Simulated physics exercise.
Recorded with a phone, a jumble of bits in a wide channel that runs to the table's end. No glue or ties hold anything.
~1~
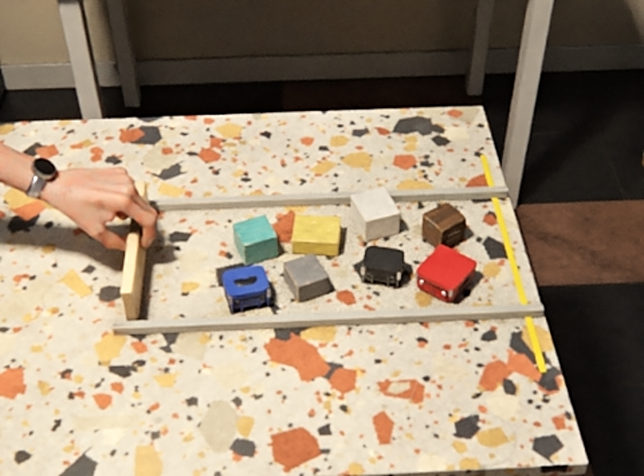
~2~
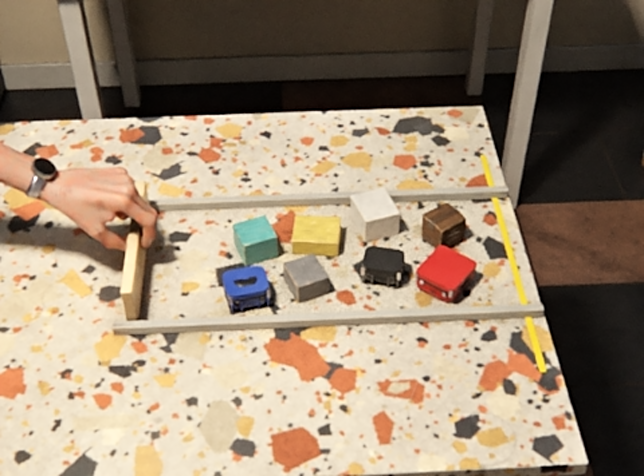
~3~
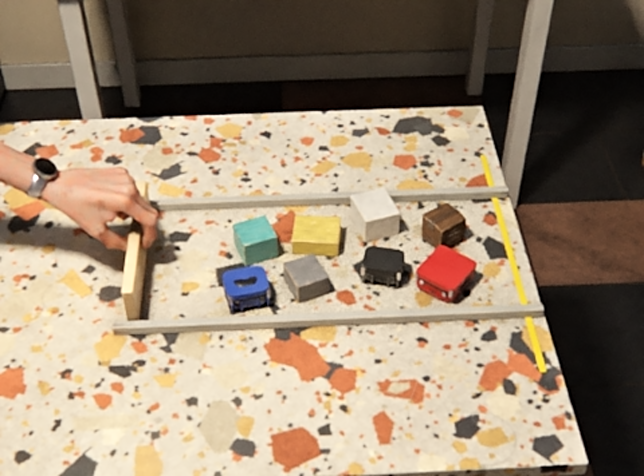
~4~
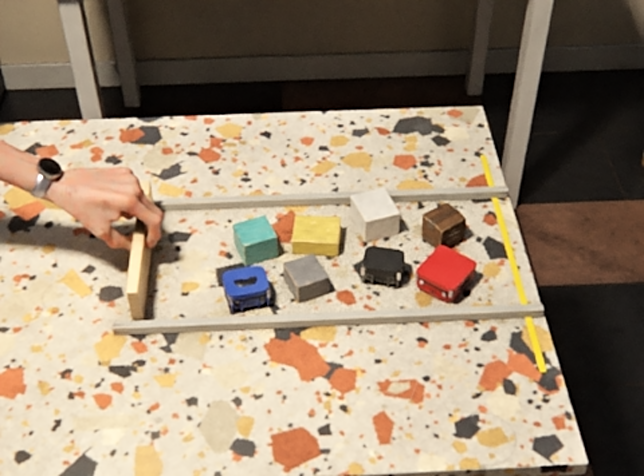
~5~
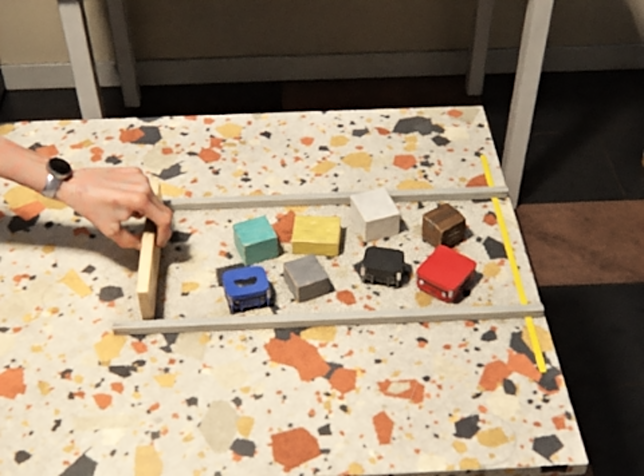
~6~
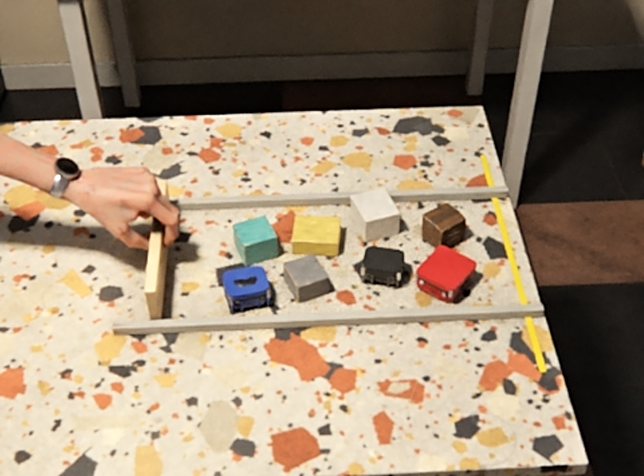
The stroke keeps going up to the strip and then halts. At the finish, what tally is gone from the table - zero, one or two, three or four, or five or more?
The tally gone is five or more.
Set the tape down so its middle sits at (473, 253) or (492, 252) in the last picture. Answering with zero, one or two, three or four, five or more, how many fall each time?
For the first tape it's three or four, and for the second it's 5 or more.
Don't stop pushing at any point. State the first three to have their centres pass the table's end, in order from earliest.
Brown box, white block, red case.
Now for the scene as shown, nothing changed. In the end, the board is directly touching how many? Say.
It touches 1.
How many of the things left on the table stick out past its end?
The overhang total is 1.
A little later, none off yet; brown box at rest near (443, 227); red case at rest near (447, 275); black case shifted a little near (401, 261).
When it is over, the number that fall off is five or more; down, blue case, grey block, yellow block, white block, black case, red case and brown box.
